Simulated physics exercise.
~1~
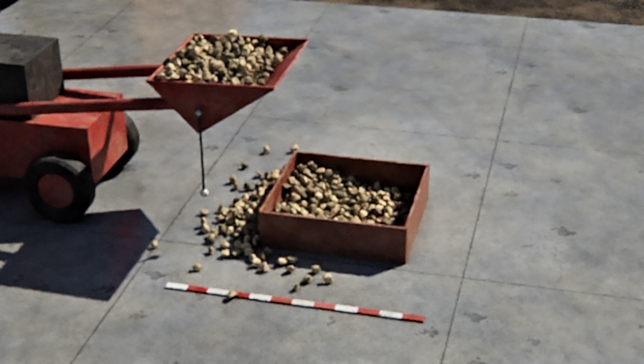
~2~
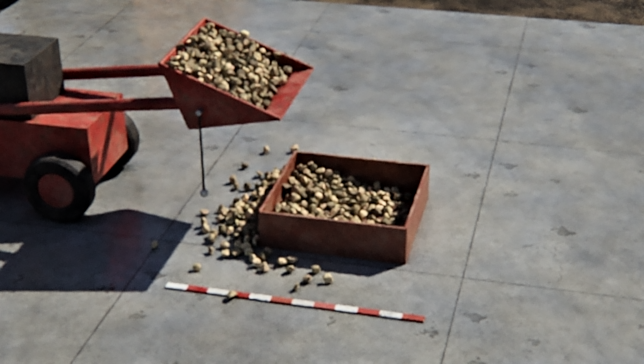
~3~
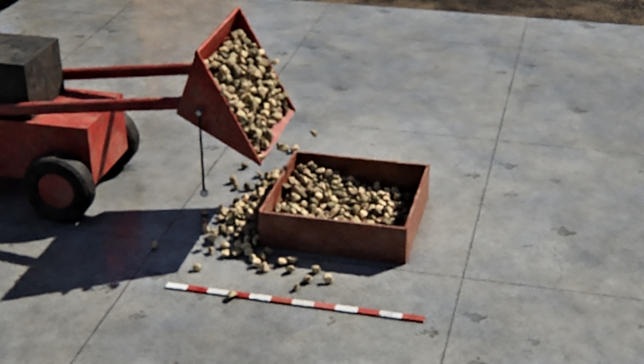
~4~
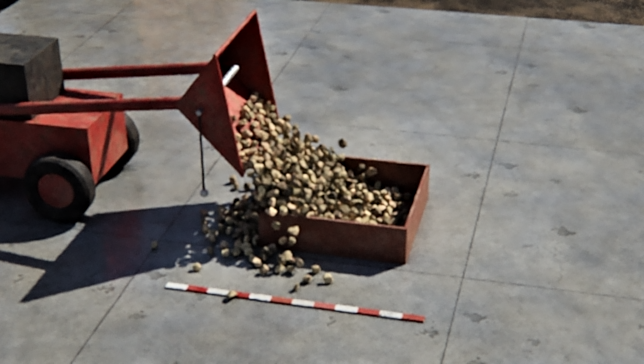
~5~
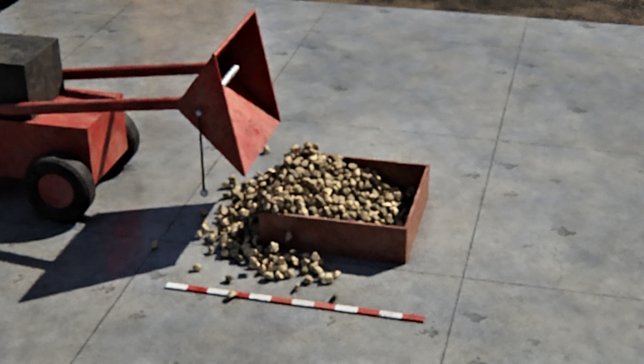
On a grey concrete floor, a red loader tipped its raised bucket steeply forward until the pale stones slid out onto a partly filled reddish bin, leaving the bucket empty, the bin heaped on its left side and more stones spilled beside it.
